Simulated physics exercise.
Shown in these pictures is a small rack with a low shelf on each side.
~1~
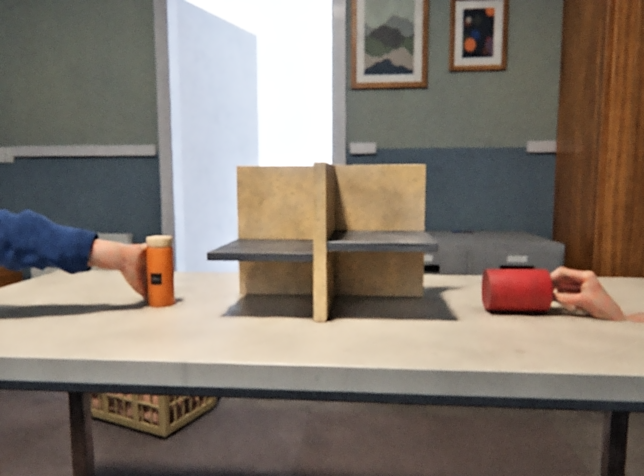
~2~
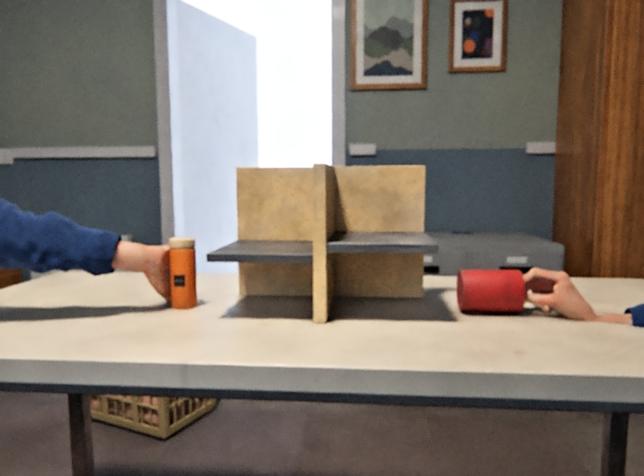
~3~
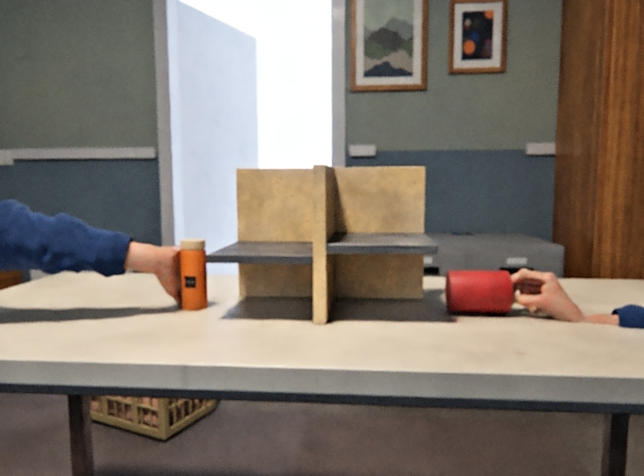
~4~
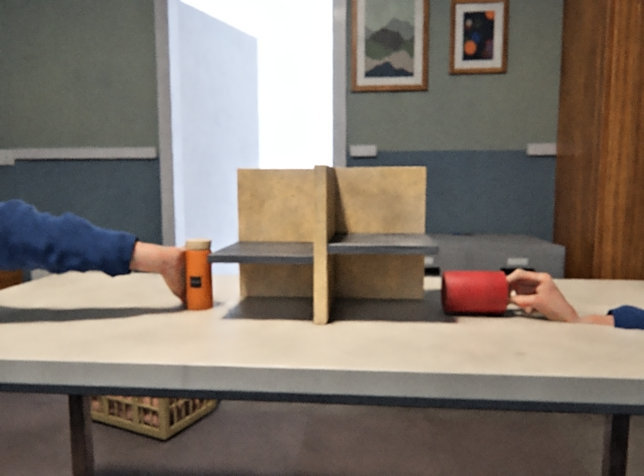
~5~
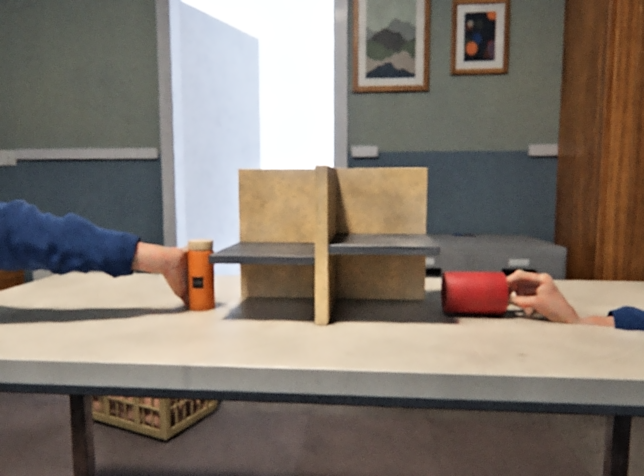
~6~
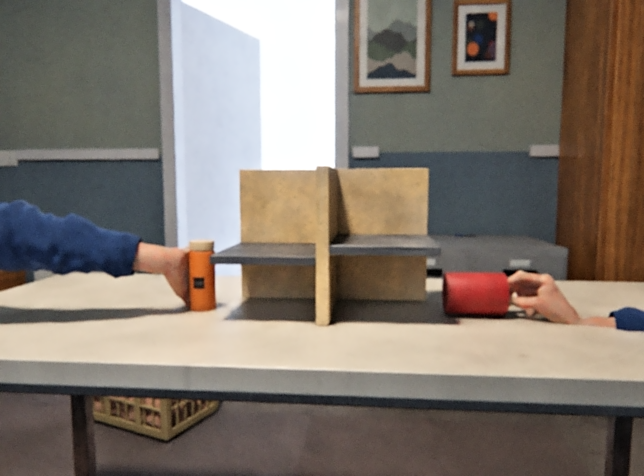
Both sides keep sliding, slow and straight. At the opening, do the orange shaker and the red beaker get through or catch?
At the end, orange shaker: No room; red beaker: Has room.
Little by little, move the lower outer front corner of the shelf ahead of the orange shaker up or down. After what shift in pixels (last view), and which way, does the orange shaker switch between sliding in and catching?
16 pixels up.
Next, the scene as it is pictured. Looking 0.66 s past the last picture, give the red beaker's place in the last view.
(410, 293), roughly.
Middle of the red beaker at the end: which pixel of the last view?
Its centre ends up near (397, 292).
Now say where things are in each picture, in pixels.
In the first frame, hands sliding the things forward; orange shaker (160, 271); red beaker (516, 290); shelf (325, 236).
In the second frame, hands sliding the things forward; red beaker (489, 291); shelf (325, 237).
In the third frame, hands sliding the things forward; orange shaker (194, 274); shelf (325, 238).
In the fourth frame, hands sliding the things forward; red beaker (473, 292); shelf (326, 239).
In the fifth frame, hands sliding the things forward; orange shaker (201, 275); shelf (327, 239).
In the sixth frame, hands sliding the things forward; orange shaker (202, 275); red beaker (474, 293); shelf (328, 240).
Then, 0.26 s on from there, orange shaker sliding up to the opening near (214, 275); red beaker sliding up to the opening near (461, 293).
Then, 0.48 s on from there, orange shaker stopped at the opening near (214, 275); red beaker part of the way in near (433, 293).
Then, 0.66 s on from there, orange shaker stopped at the opening near (214, 275); red beaker part of the way in near (410, 293).
In the end, the orange shaker is too tall, near (214, 275); the red beaker clears the shelf, near (397, 293).
